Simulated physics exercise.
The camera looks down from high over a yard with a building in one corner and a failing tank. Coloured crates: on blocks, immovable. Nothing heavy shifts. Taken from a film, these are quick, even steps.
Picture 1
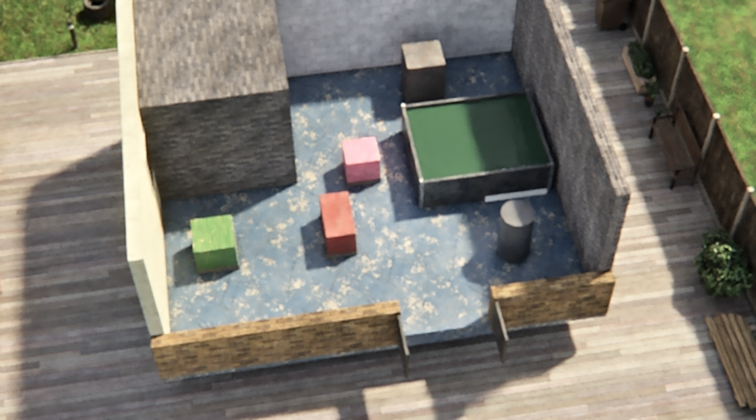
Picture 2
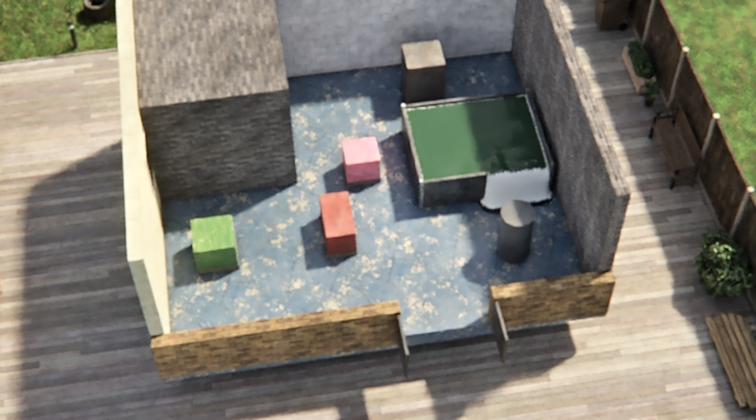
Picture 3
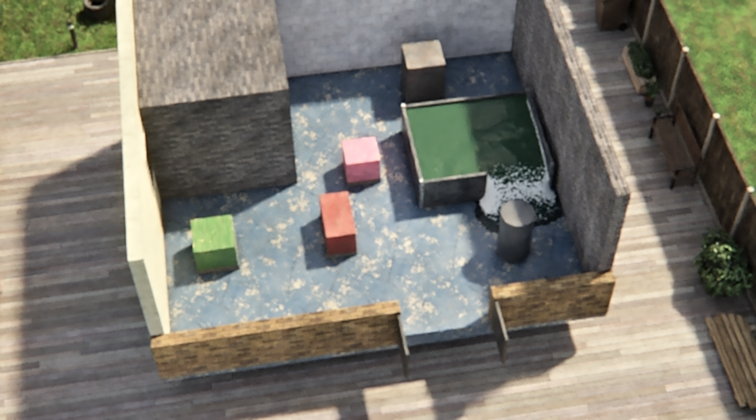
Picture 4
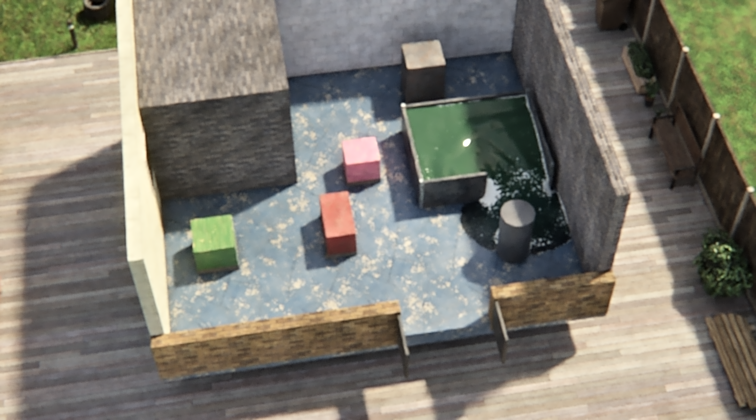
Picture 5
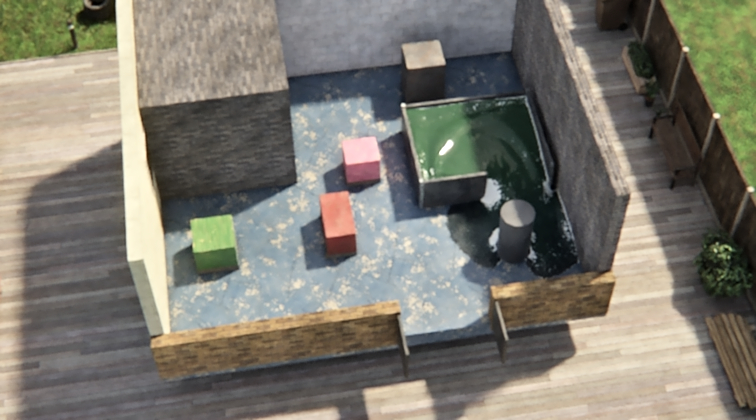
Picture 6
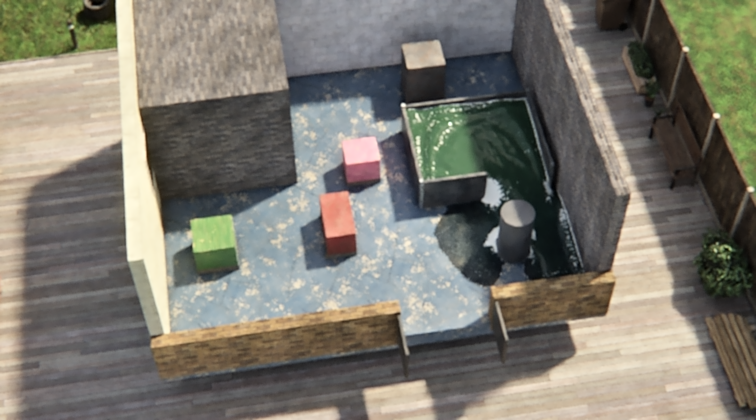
Walled yard seen from above, green water bursting from a tank's front corner and spreading around a grey cylinder beside still coloured crates.
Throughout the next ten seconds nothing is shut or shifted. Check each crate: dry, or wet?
Checked: Green crate wet, red crate wet, pink crate wet.
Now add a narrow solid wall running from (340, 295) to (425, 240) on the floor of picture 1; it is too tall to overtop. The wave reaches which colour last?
The green crate.
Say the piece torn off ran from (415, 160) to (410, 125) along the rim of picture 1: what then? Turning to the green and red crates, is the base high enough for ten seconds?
In that case the green crate is never flooded and the red crate is flooded.
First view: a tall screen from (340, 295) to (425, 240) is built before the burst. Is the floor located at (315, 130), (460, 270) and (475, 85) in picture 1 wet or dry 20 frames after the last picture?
As listed: No water, covered, clear.
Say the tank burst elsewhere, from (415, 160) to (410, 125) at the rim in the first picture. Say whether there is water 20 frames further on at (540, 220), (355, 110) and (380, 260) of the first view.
Obs. 1: Moisture-free; obs. 2: Sodden; obs. 3: Sodden.
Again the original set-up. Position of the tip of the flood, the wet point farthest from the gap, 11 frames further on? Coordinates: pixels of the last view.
(328, 334).
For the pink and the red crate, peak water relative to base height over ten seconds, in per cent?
I'd say 150 per cent for the first one and 270 per cent for the second.
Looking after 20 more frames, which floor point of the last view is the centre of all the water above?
Centre of mass: Roughly (462, 220).
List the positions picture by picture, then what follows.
In the first frame, the water tank at (476, 137) is whole and still.
In the second frame, the front is at (485, 207), out from the gap at (517, 184).
In the third frame, water pours out at (516, 186) and has run to (498, 229).
In the fourth frame, the front is at (490, 246), out from the gap at (516, 187).
In the fifth frame, water pours out at (516, 187) and has run to (557, 270).
In the sixth frame, the front is at a hidden place, out from the gap at (516, 186).
A moment on, water covers 20 % of the floor; the green crate not reached, the red crate not reached, the pink crate not reached.
Next, water covers 35 % of the floor; the green crate not reached, the red crate water round its plinth, the pink crate not reached.
Then, water covers 55 % of the floor; the green crate water round its plinth, the red crate water round its plinth, the pink crate water round its plinth.
Later, water covers 80 % of the floor; the green crate water round its plinth, the red crate water round its plinth, the pink crate water round its plinth.
In the end, water covers 95 % of the floor; the green crate was topped, the red crate was topped, the pink crate was topped.
